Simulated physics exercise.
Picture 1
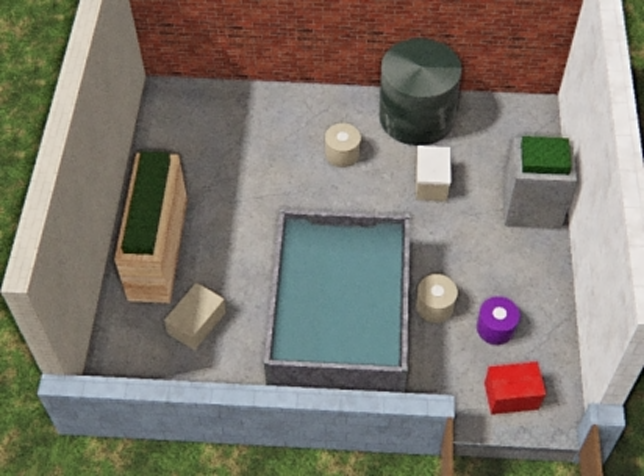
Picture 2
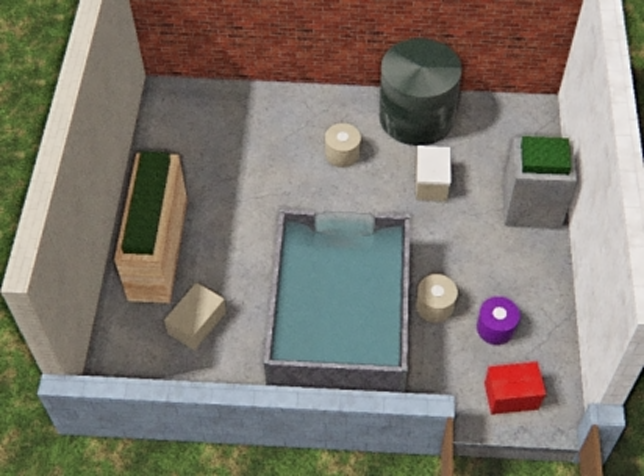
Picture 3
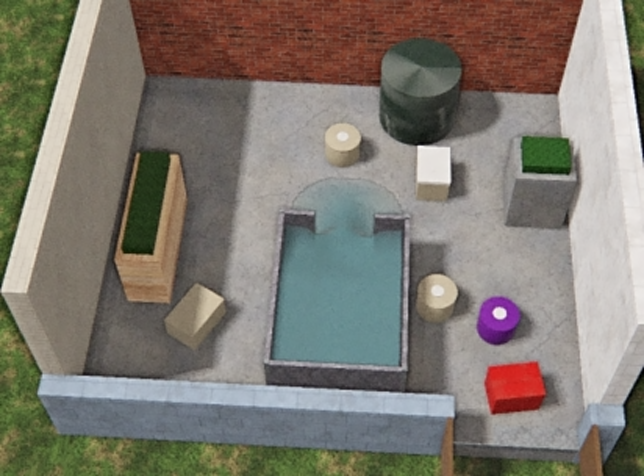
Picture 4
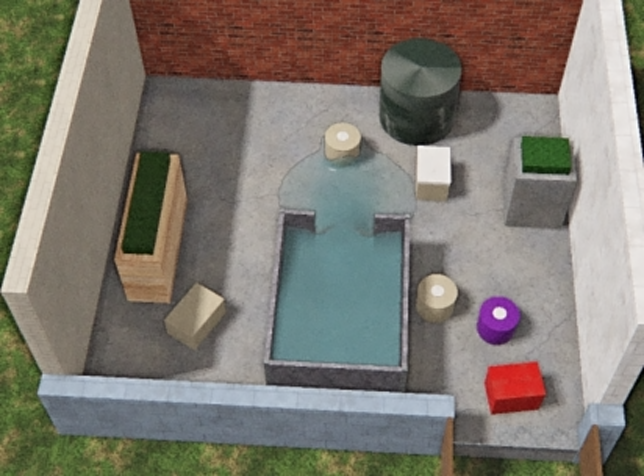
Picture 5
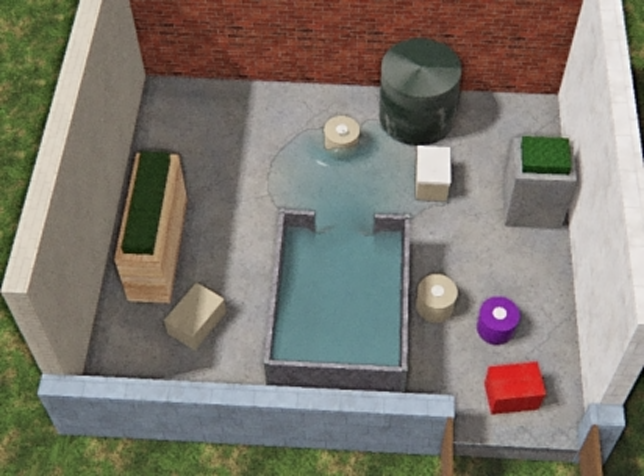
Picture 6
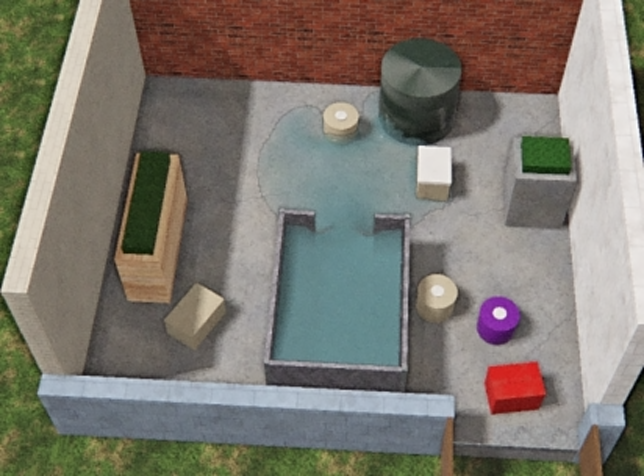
In a walled yard, water poured through a gap in the back of a tank and spread over the paving toward the brick wall, nudging one pale tub slightly while everything else stayed put.
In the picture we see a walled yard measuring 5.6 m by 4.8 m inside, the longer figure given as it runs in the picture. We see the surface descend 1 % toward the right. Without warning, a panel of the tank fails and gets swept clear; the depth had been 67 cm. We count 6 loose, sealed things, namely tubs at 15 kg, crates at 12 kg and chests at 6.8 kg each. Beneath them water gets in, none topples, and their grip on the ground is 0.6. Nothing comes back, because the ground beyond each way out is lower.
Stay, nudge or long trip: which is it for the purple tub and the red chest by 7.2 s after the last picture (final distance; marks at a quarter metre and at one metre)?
As I see it, I expect the purple tub to hardly budge, I expect the red chest to hardly budge.
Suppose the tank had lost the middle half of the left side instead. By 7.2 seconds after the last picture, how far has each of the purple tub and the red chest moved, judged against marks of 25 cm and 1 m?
Under that change the purple tub would sit tight and the red chest would drift slightly.
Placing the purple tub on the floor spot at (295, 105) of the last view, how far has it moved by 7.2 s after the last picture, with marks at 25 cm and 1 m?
As it turns out, it is swept away.
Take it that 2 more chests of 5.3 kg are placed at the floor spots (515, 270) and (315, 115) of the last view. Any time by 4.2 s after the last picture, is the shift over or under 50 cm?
Taking them in order, they end up smaller and greater.
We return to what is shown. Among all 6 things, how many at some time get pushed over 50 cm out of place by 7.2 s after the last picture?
Count: 2.
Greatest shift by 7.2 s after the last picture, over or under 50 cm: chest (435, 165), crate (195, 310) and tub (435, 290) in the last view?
In sequence - crossed the line; stayed below the line; stayed below the line.
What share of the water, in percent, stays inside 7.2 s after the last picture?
100 % or so.
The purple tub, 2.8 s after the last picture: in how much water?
0 cm or so.
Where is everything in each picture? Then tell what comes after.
The first frame shows the purple tub at (499, 314) rests on the ground; the red chest at (516, 380), on the bottom; 2.6 m2 under water; 0 of 6 have shifted.
The second frame shows the purple tub at (499, 314) rests on the ground; the red chest at (516, 380), on the bottom; water covers 3.0 m2; 0 of 6 have shifted.
The third frame shows the purple tub at (499, 314) rests on the ground; the red chest at (516, 380), on the bottom; 3.7 m2 under water; 0 of 6 have shifted.
The fourth frame shows the purple tub at (499, 314) rests on the ground; the red chest at (516, 380), on the bottom; 4.5 m2 under water; 0 of 6 have shifted.
The fifth frame shows the purple tub at (499, 314), on the bottom; the red chest at (516, 380), on the bottom; 5.4 m2 under water; 1 of 6 have shifted.
The sixth frame shows the purple tub at (499, 314) rests on the ground; the red chest at (516, 380), on the bottom; water covers 6.2 m2; 1 of 6 have shifted.
Then, 0.9 s after the last picture the purple tub is near (499, 314), 0.0 m from its start, aground; the red chest is near (516, 380), 0.0 m from its start, aground; 0 of 6 are out; 1 afloat.
Then, 2.8 s after the last picture the purple tub is near (499, 314), 0.0 m from its start, aground; the red chest is near (516, 380), 0.0 m from its start, aground; 0 of 6 are out; 1 afloat.
Then, 4.8 s after the last picture the purple tub is near (499, 314), 0.0 m from its start, aground; the red chest is near (516, 380), 0.0 m from its start, aground; 0 of 6 are out; 1 afloat.
Then, 7.2 s after the last picture the purple tub is near (499, 314), 0.0 m from its start, aground; the red chest is near (519, 381), 0.0 m from its start, afloat; 0 of 6 are out; 2 afloat.
